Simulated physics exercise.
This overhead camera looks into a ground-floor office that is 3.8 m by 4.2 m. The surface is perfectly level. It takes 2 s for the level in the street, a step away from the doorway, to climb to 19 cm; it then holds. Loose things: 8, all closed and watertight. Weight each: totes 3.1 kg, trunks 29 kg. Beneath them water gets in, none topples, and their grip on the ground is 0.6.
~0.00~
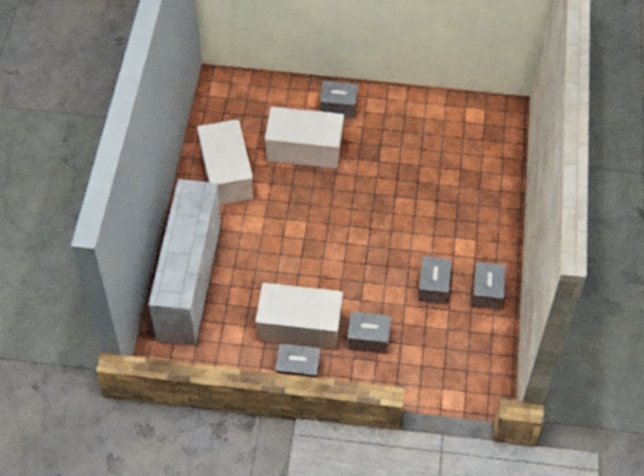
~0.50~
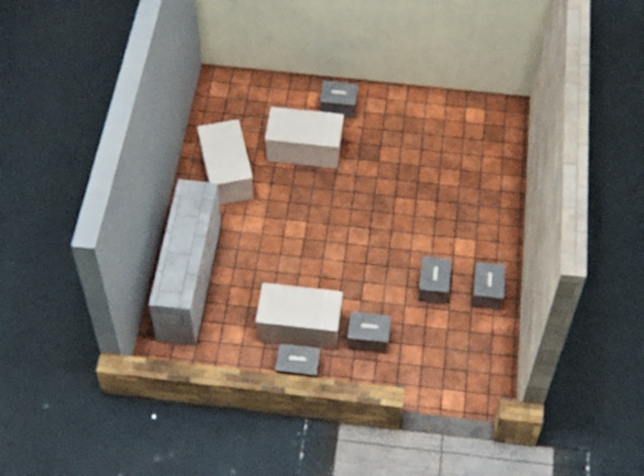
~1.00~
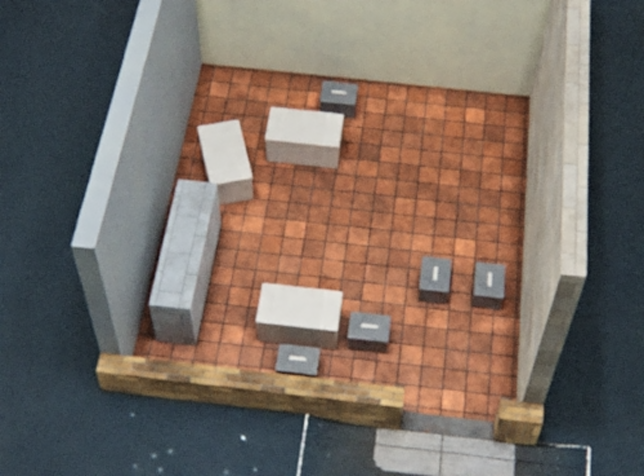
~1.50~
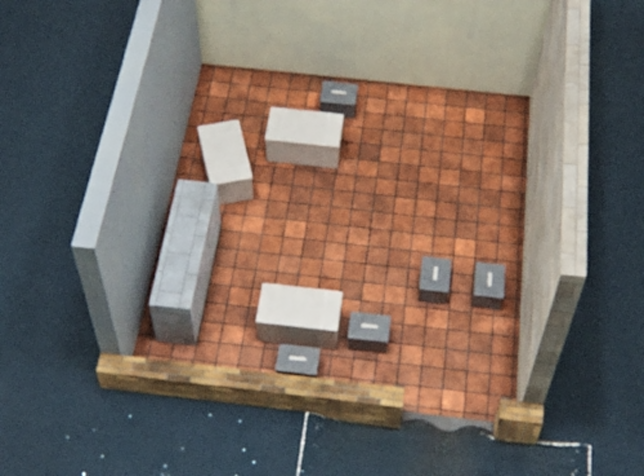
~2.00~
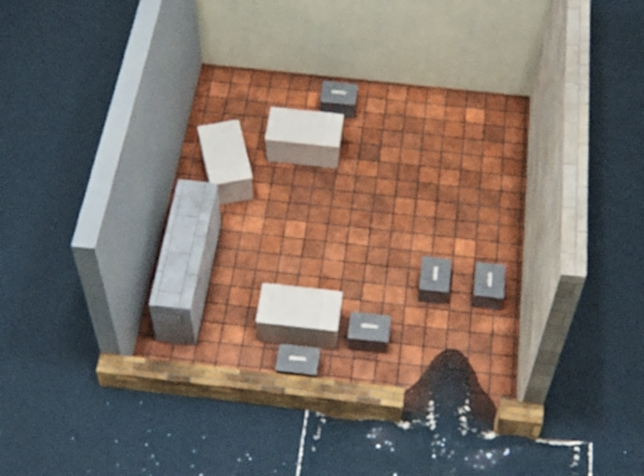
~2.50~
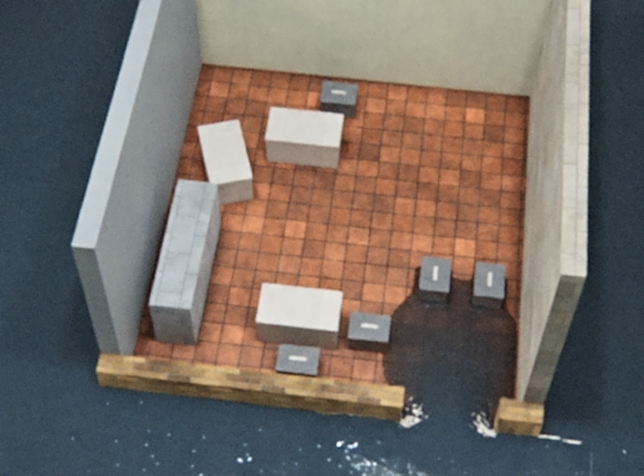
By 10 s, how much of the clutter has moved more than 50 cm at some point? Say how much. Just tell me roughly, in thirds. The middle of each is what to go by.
The result will fall in the middle range, a third to two thirds.
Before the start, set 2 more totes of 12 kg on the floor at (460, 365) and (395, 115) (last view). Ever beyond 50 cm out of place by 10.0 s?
Order as asked - beyond the cutoff and inside the cutoff.
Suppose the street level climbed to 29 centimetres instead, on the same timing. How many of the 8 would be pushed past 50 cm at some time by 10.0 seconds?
That would give 5.
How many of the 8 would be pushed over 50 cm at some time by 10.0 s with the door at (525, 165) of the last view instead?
That would give 2.
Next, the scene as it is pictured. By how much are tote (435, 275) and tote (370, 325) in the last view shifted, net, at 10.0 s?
Respectively 300 and 150 cm.
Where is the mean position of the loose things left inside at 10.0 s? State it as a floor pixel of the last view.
I'd put it around (263, 201).
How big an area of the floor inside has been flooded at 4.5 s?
Flooded: Near 9.0 m2.
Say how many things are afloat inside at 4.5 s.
I count 2.
After 3.5 s 2 of 8 are over 50 cm from their spots; 3 afloat.
After 4.5 s 3 of 8 are over 50 cm from their spots; 2 afloat.
After 7.0 s 4 of 8 are over 50 cm from their spots; 4 afloat.
After 10.0 s 4 of 8 are over 50 cm from their spots, and 4 have been at some point; 5 afloat.
